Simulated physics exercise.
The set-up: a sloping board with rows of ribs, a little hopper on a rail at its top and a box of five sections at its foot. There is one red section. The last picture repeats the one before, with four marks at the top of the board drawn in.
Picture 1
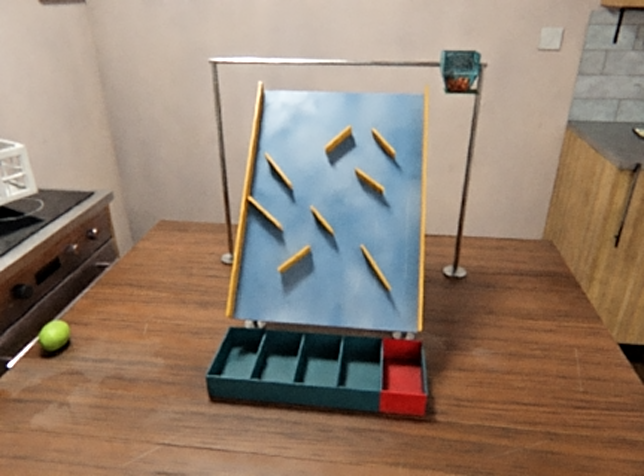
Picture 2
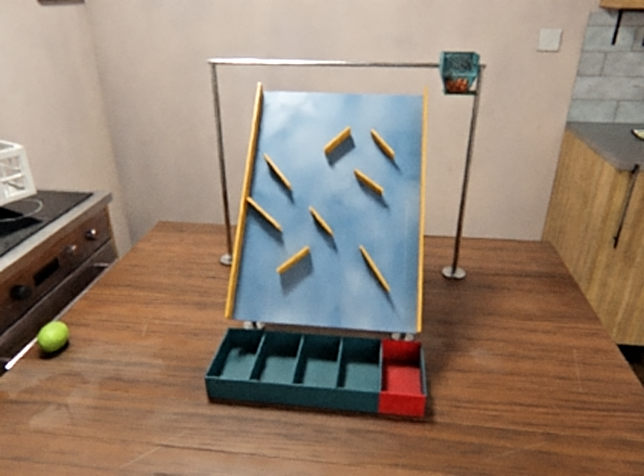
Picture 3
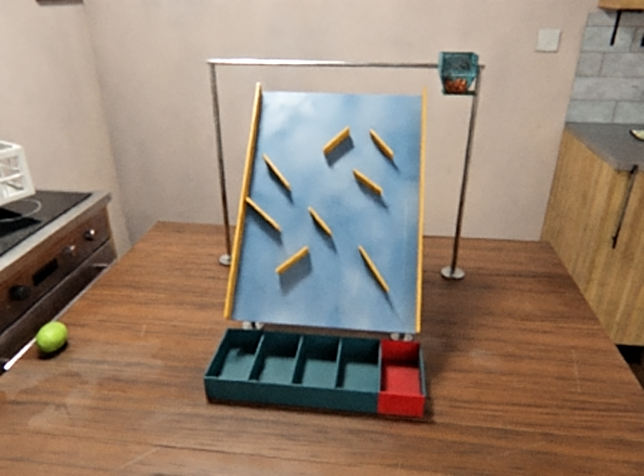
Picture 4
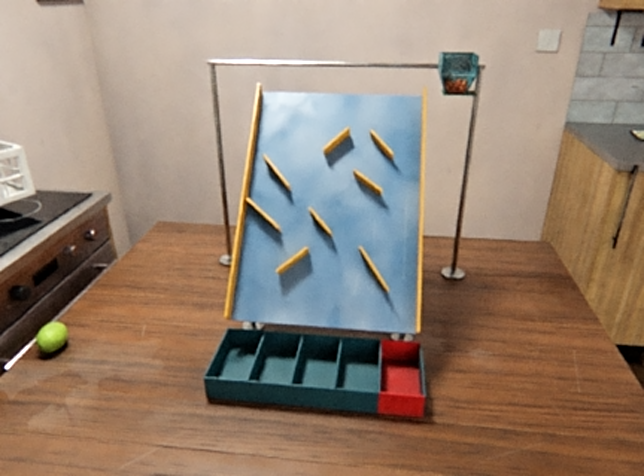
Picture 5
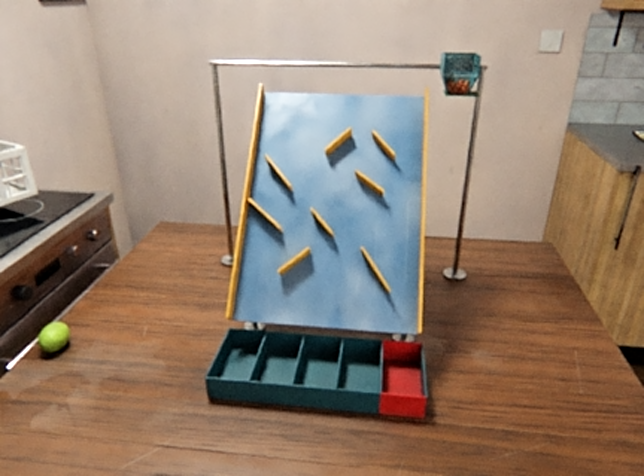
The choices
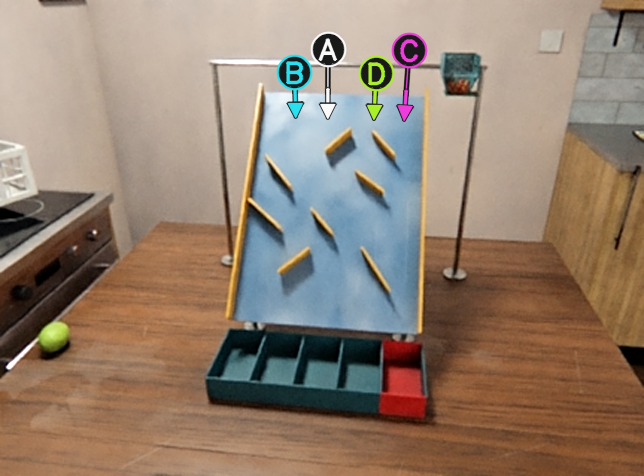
In the video, a sloping blue board with yellow ribs stands on a wooden table above a sectioned green box with one red section, a small hopper on a rail above, while nothing moves apart from slight view shifts.
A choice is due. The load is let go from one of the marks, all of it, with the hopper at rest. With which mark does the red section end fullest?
Best: C.
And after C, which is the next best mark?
D.
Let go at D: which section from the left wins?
The fifth from the left.
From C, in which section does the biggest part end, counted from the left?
It is the fifth one.
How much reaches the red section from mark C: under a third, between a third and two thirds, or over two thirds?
Over two thirds.
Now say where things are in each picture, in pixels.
In the first picture, hopper at (457, 83), clay pellets, door shut.
In the second picture, ribs (324, 149) to (350, 127), (372, 130) to (394, 154), (264, 154) to (289, 185).
In the third picture, ribs (354, 170) to (381, 190), (246, 197) to (278, 227), (309, 207) to (331, 233).
In the fourth picture, ribs (276, 271) to (307, 247), (360, 246) to (388, 289).
In the fifth picture, red section at (403, 404), number 5 of 5 from the left.
On the marked copy, mark A meets the board at (327, 113); mark B meets the board at (295, 112); mark C meets the board at (404, 115); mark D meets the board at (374, 114).
With A, a stray few in the red section, nearly all in other sections.
With B, a small part in the red section, most in other sections.
With C, all in the red section.
With D, about two thirds in the red section, about a quarter in other sections, a small part held on the board.
